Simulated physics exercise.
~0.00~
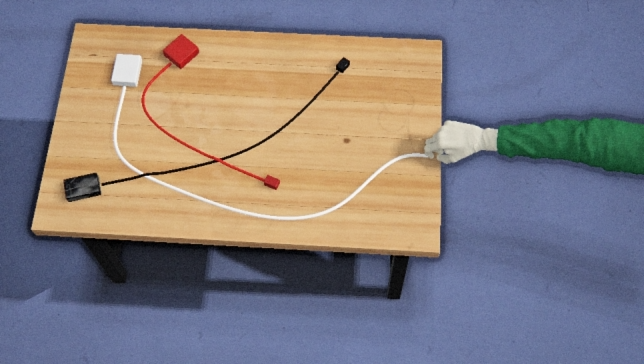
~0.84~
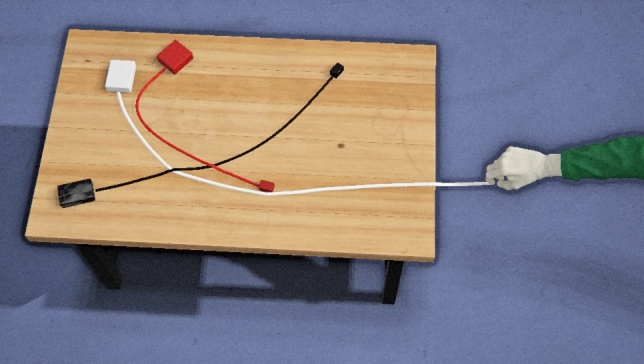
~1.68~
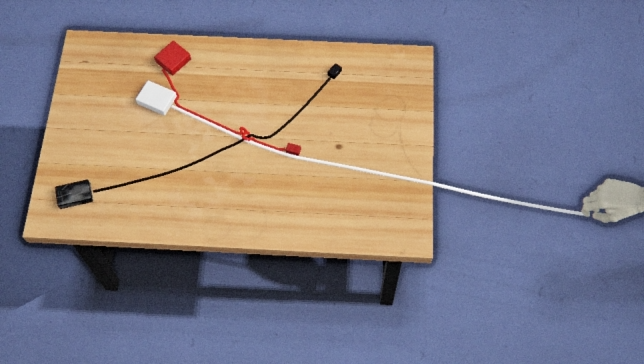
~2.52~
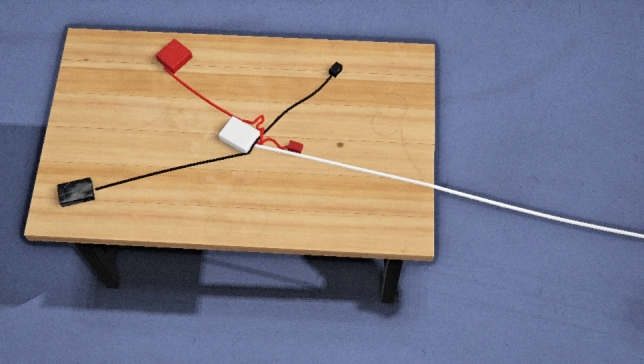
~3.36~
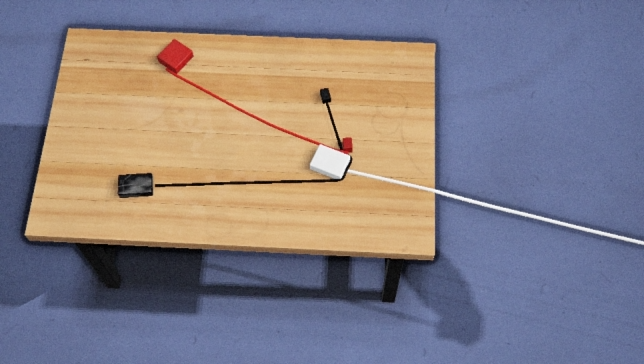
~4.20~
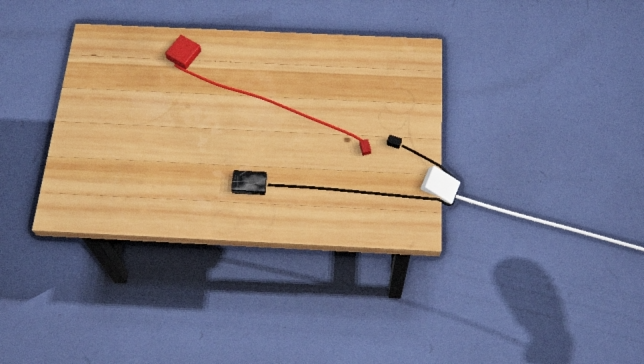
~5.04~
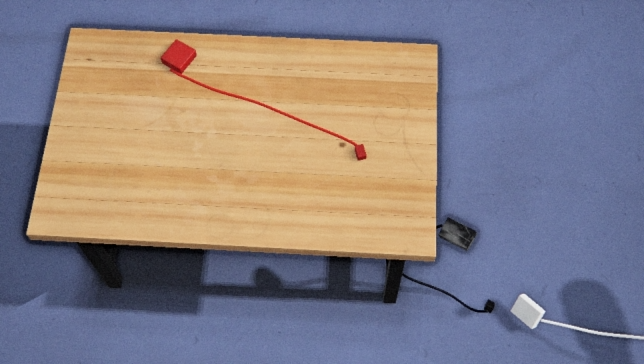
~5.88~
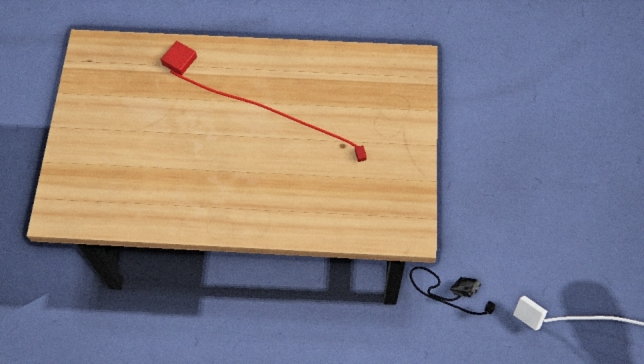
The clip opens on a wooden table where white, red and black leads with block chargers lie crossed, as a gloved hand in a green sleeve grips the white lead's end at the right edge. The hand pulls the lead rightwards and slightly towards the near side, straightening it and dragging its white charger across the top. The charger catches the other leads, shifting the red plug and then hauling the black lead along. White charger and black lead slide off the right side to the floor, while the red lead stays on the table, its charger unmoved.
